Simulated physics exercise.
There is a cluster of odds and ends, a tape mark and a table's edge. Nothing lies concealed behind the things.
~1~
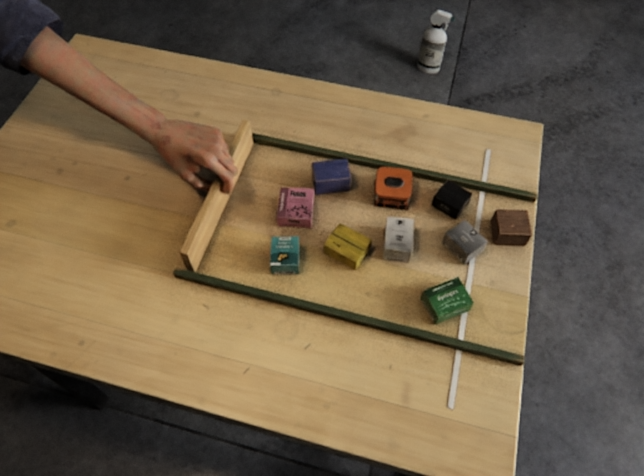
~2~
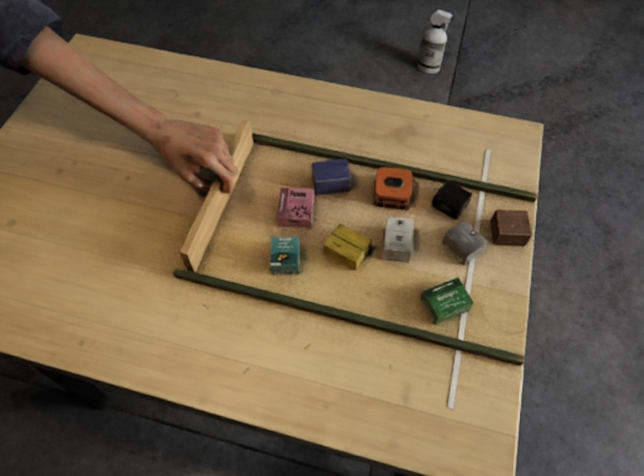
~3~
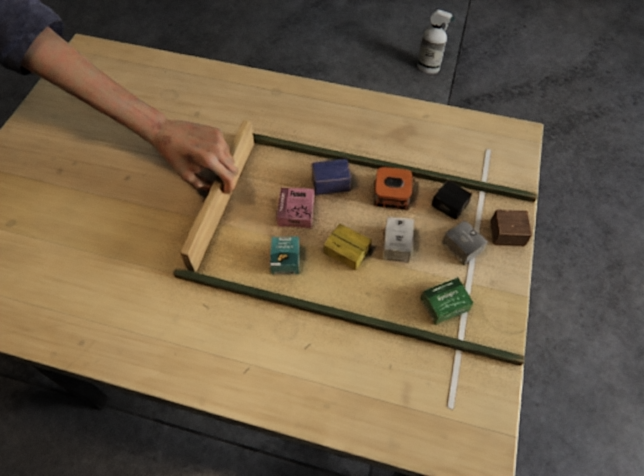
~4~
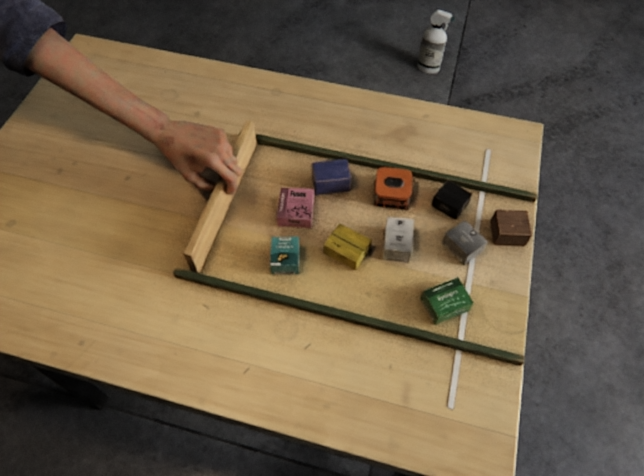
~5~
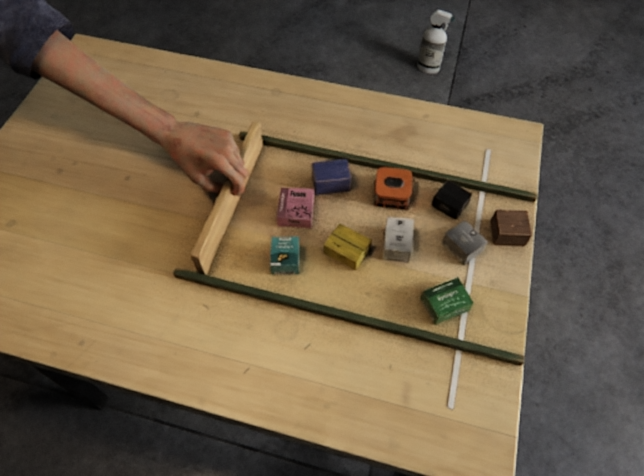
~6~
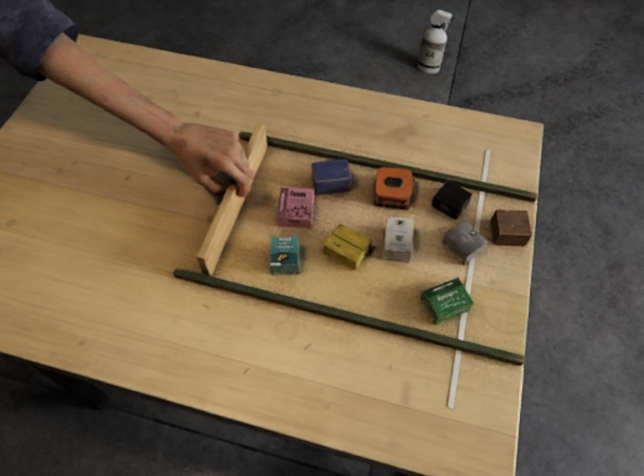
The video shows a hand holding a wooden board upright between two green strips on a table, then sliding it slightly right toward a cluster of small coloured boxes and blocks, which stay still near a white tape line.
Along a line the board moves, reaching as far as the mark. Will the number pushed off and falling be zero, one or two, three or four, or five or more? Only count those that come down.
It will be three or four.
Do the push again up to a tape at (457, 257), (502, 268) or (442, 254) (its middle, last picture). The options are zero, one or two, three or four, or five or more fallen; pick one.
Lab note - count per position: Three to four; at least five; one to two.
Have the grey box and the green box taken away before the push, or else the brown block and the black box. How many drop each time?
2, then 1.
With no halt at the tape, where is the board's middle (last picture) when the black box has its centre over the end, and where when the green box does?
First one: Around (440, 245). Other one: Around (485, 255).
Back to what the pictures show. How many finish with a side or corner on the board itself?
3 in contact.
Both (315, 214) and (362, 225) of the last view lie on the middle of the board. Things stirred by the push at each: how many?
Respectively 4 and 7.
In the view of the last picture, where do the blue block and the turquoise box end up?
Final positions - blue block around (499, 220), turquoise box around (482, 309).
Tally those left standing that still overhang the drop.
4.
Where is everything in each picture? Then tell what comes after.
Brown block (511, 228); grey box (465, 242); green box (447, 301); board (220, 192); tape (472, 261), in the first picture.
Grey box (464, 243); pink box (296, 207), in the second picture.
Green box (447, 301); yellow box (347, 247), in the third picture.
Brown block (511, 228); black box (452, 200), in the fourth picture.
Grey box (464, 243); blue block (331, 177), in the fifth picture.
Brown block (511, 228); grey box (464, 243); green box (447, 301); board (236, 196); tape (472, 261), in the sixth picture.
A little later, none off yet; brown block at rest near (511, 228); grey box at rest near (464, 243); green box at rest near (447, 301).
When it is over, the number that fall off is three or four; down, black box, grey box and brown block.
